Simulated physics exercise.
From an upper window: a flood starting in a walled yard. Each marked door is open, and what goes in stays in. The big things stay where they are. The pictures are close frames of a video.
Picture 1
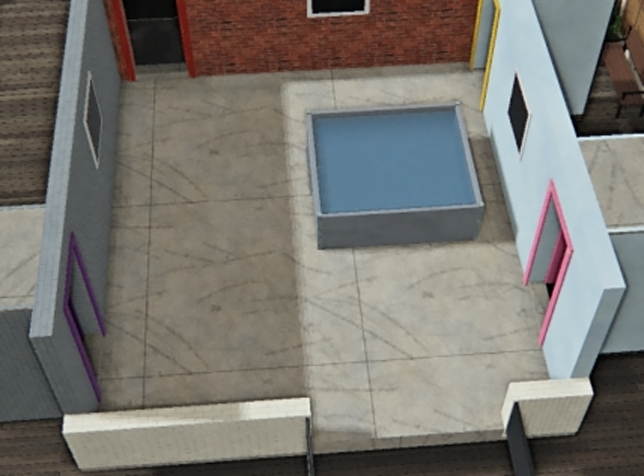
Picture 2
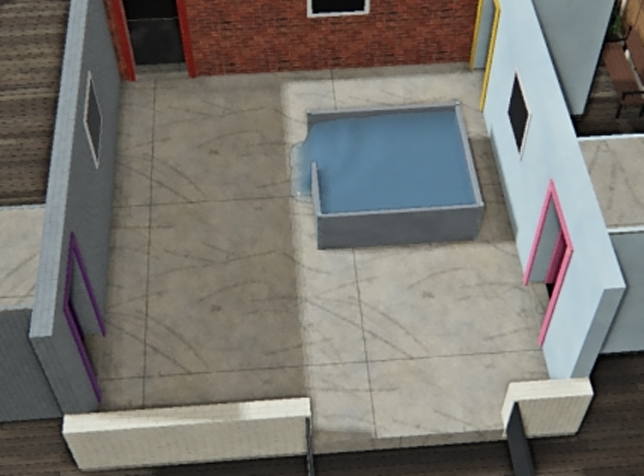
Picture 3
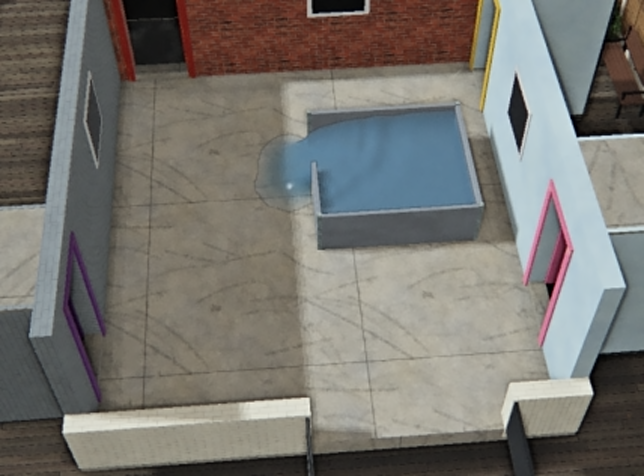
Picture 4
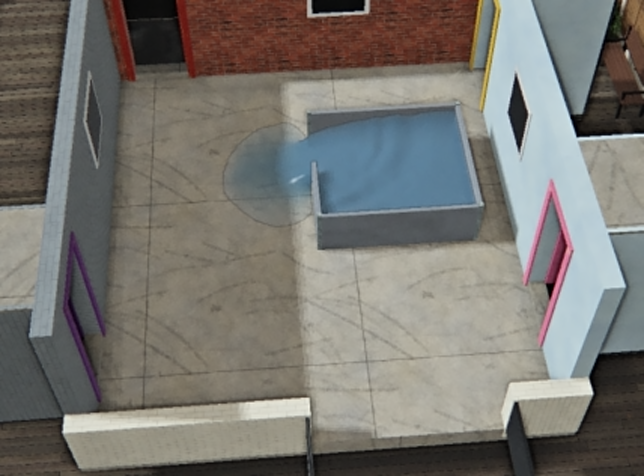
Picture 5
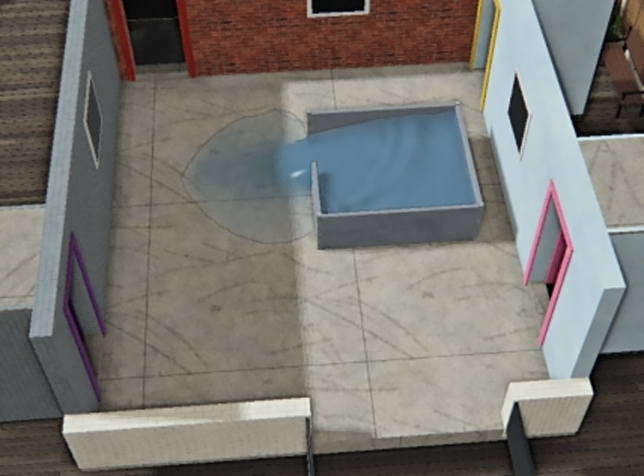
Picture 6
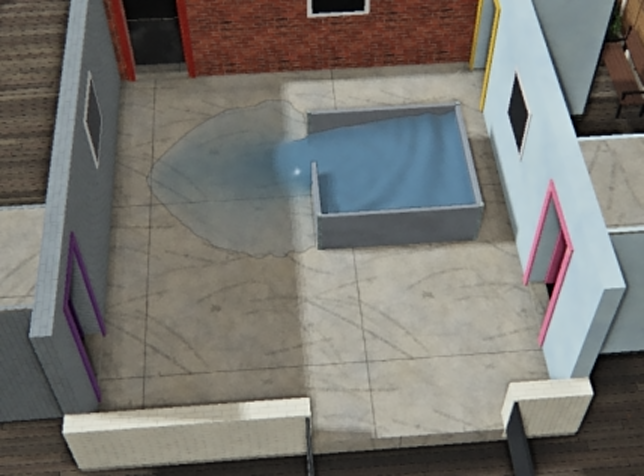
In a walled yard, water pours from a tank's left side and spreads leftward across the floor.
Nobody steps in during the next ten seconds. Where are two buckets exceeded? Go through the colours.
One by one: The yellow door takes more than that; the pink door stays under that; the red door takes more than that; the purple door stays under that.
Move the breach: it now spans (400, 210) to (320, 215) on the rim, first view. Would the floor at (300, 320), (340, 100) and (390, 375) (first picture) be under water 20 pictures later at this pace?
One after the other: Wet, dry, awash.
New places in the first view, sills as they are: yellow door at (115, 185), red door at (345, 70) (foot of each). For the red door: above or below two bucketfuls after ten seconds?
My reading: The red one keeps below it.
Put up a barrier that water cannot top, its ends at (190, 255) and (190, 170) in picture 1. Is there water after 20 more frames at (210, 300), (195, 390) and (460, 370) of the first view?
In turn: Wet, covered, dry.
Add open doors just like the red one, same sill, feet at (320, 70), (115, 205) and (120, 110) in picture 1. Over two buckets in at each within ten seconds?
As listed: Takes less, takes more, floods.
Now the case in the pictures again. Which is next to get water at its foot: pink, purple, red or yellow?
First comes the red door.
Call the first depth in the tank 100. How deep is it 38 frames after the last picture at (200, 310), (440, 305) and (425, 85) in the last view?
About 6, 0 and 4 per cent.
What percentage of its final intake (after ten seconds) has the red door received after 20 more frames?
I make it 55 per cent.
A moment on, water covers 30 % of the floor; the yellow door not reached, the pink door not reached, the red door not reached, the purple door not reached.
Next, water covers 35 % of the floor; the yellow door not reached, the pink door not reached, the red door under two buckets in, the purple door wet at the sill, nothing in.
Then, water covers 45 % of the floor; the yellow door not reached, the pink door not reached, the red door far over two buckets in, the purple door wet at the sill, nothing in.
Later, water covers 80 % of the floor; the yellow door under two buckets in, the pink door not reached, the red door far over two buckets in, the purple door wet at the sill, nothing in.
In the end, water covers 95 % of the floor; the yellow door over two buckets in, the pink door wet at the sill, nothing in, the red door far over two buckets in, the purple door under two buckets in.
